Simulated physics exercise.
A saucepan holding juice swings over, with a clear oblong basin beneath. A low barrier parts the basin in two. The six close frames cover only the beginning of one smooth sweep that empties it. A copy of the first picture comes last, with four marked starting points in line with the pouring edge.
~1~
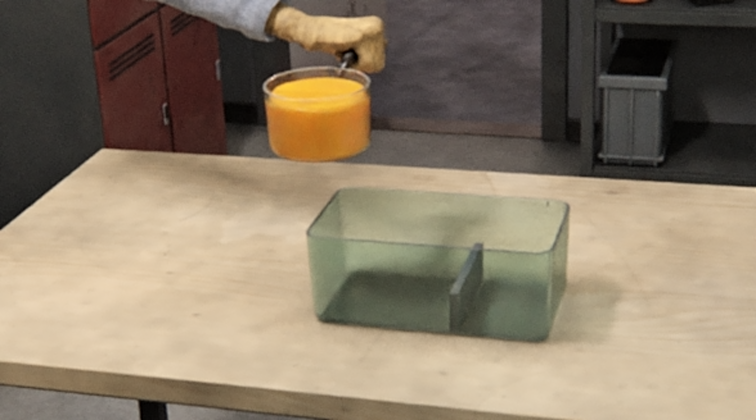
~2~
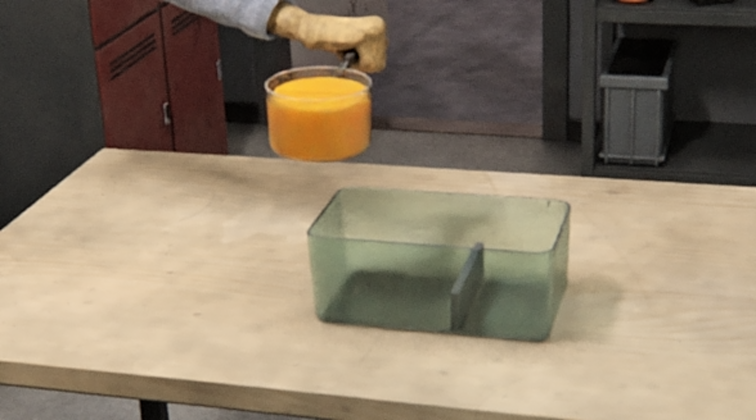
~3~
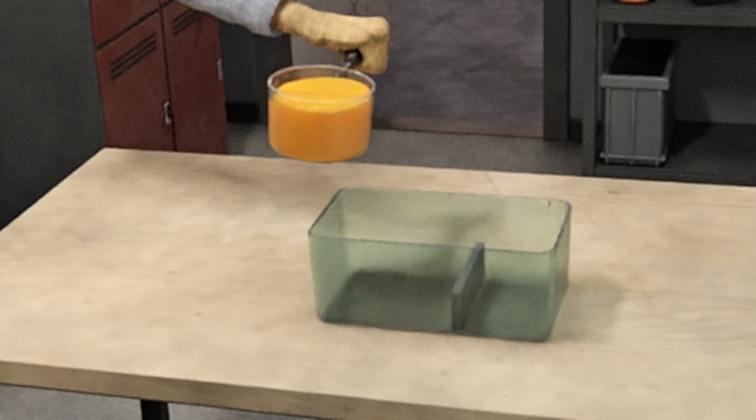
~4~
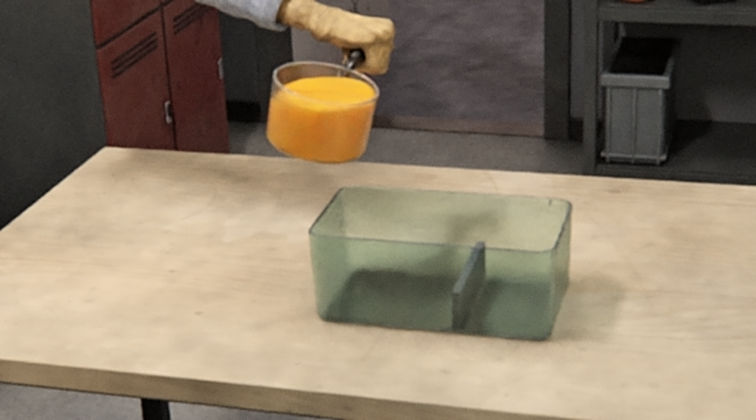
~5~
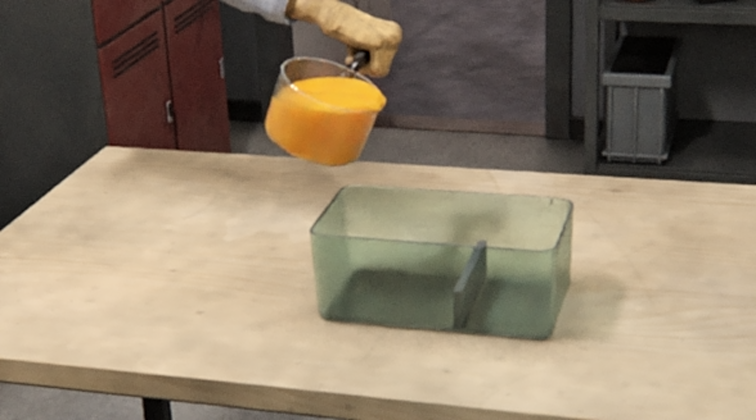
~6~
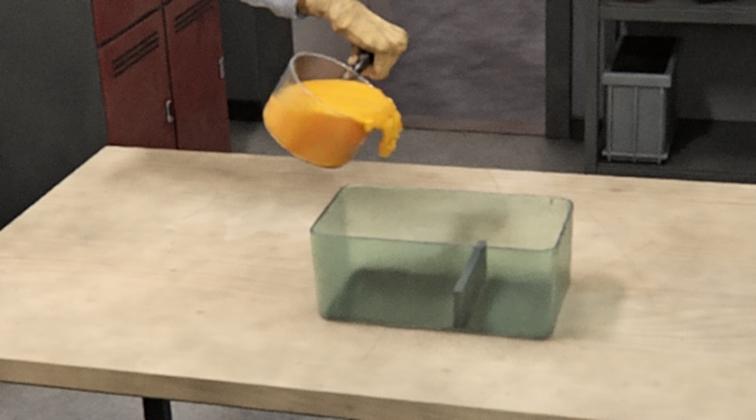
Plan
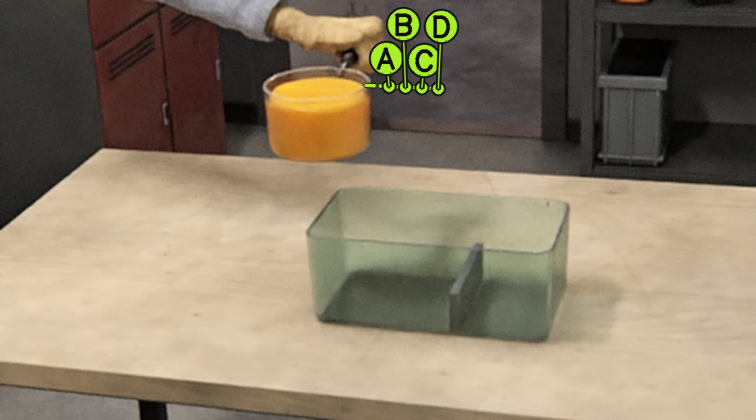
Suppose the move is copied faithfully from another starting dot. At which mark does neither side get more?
B is best.
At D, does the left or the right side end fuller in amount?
The right one.
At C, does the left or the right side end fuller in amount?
The right side.
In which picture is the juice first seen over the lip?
Picture 5.
On the marked copy, A at (389, 86); B at (405, 87); C at (421, 87); D at (438, 88).
With A, about 72 % ends left of the wall and 26 % right of it.
With B, about 45 % ends left of the wall and 54 % right of it.
With C, about 29 % ends left of the wall and 70 % right of it.
With D, about 18 % ends left of the wall and 82 % right of it.
